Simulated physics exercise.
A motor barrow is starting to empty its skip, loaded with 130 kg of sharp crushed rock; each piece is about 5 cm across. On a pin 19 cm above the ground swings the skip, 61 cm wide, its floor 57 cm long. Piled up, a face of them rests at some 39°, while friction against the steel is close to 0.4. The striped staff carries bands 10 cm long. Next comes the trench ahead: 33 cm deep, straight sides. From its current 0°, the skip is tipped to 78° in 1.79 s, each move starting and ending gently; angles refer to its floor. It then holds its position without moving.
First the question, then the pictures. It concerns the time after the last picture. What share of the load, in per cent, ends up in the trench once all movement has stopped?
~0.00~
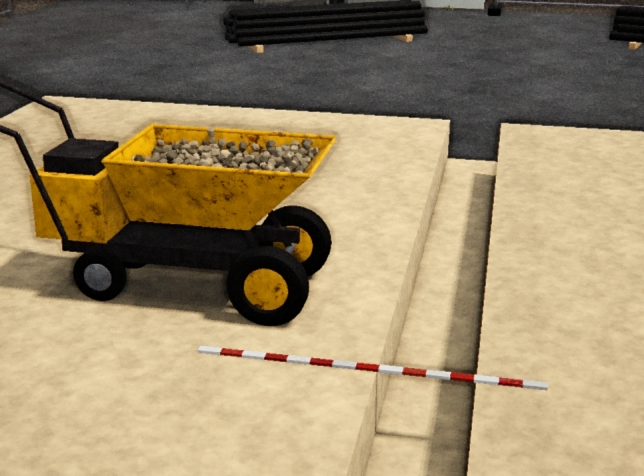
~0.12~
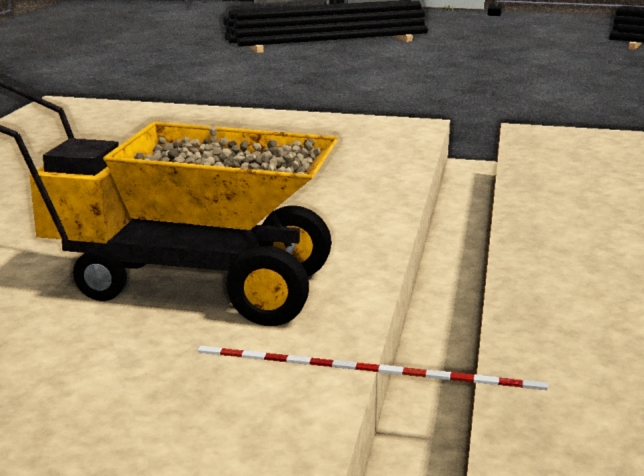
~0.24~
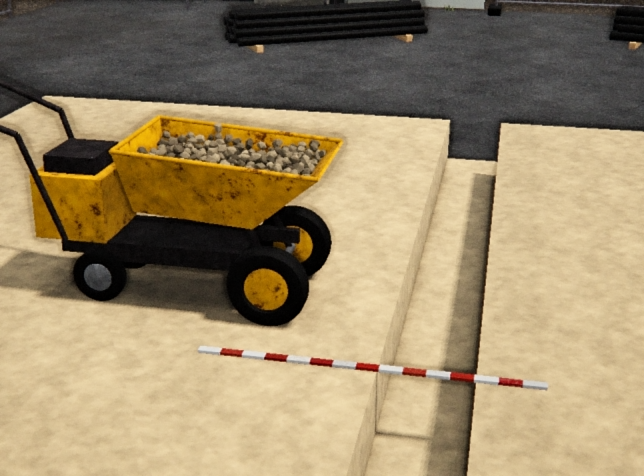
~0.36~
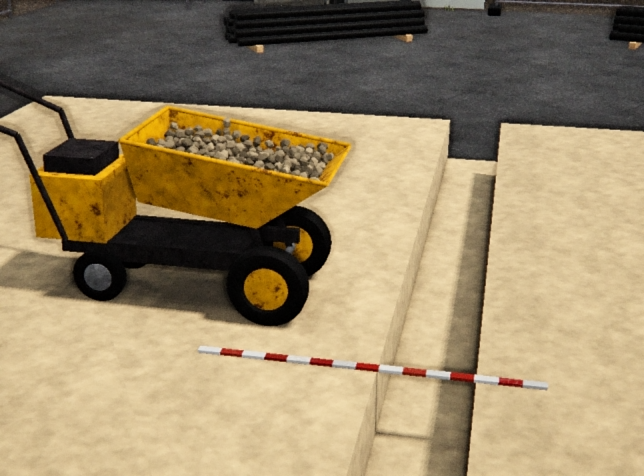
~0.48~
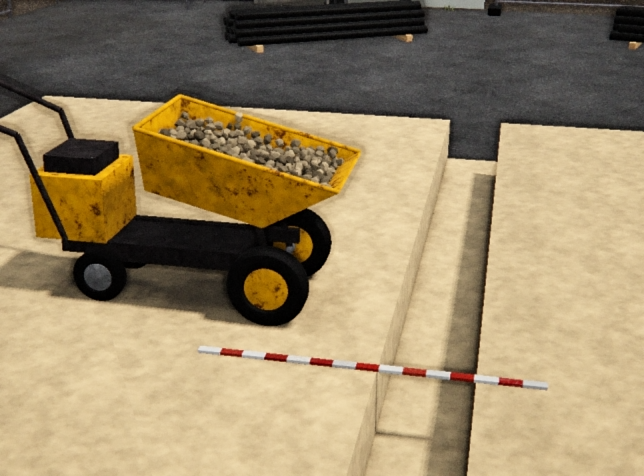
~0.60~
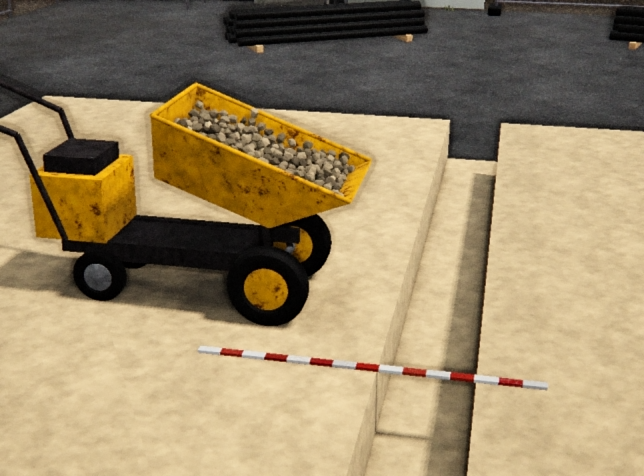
About 100 per cent.
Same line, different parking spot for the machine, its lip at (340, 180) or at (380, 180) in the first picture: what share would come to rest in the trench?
The first start gives about 90 per cent, the second about 30.
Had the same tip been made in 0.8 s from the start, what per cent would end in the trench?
With that change, it comes to around 95 per cent.
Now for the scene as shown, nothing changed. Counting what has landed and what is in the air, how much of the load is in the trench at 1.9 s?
I'd say near 70 per cent at that time.
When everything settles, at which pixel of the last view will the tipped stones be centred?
Centre estimate: Around (443, 358).
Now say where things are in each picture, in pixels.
In the first picture, lip at (309, 176), floor tilted 0°, highest stones at (285, 150).
In the second picture, the skip is at 1°, its lip at (312, 177); the top of the load is at (287, 149); the stones move at 0.2 m/s on average.
In the third picture, lip at (318, 180), floor tilted 4°, highest stones at (227, 140); the stones move at 0.3 m/s on average.
In the fourth picture, lip at (327, 185), floor tilted 8°, highest stones at (197, 133); the stones move at 0.4 m/s on average.
In the fifth picture, lip at (338, 192), floor tilted 14°, highest stones at (195, 126); the stones move at 0.5 m/s on average.
In the sixth picture, the skip is at 20°, its lip at (350, 202); the top of the load is at (209, 115); the stones move at 0.6 m/s on average.
After 1.3 s the floor is at 66°; 99 % in the skip, 1 % in the trench; the foremost stones are at (412, 269).
After 1.9 s the floor is at 78°; 28 % in the skip, 72 % in the trench; the foremost stones are at (476, 350).
After 2.2 s the floor is at 78°; 3 % in the skip, 97 % in the trench; the foremost stones are at (476, 350).
After 4.2 s the floor is at 78°; 0 % in the skip, 100 % in the trench; the foremost stones are at (475, 357).
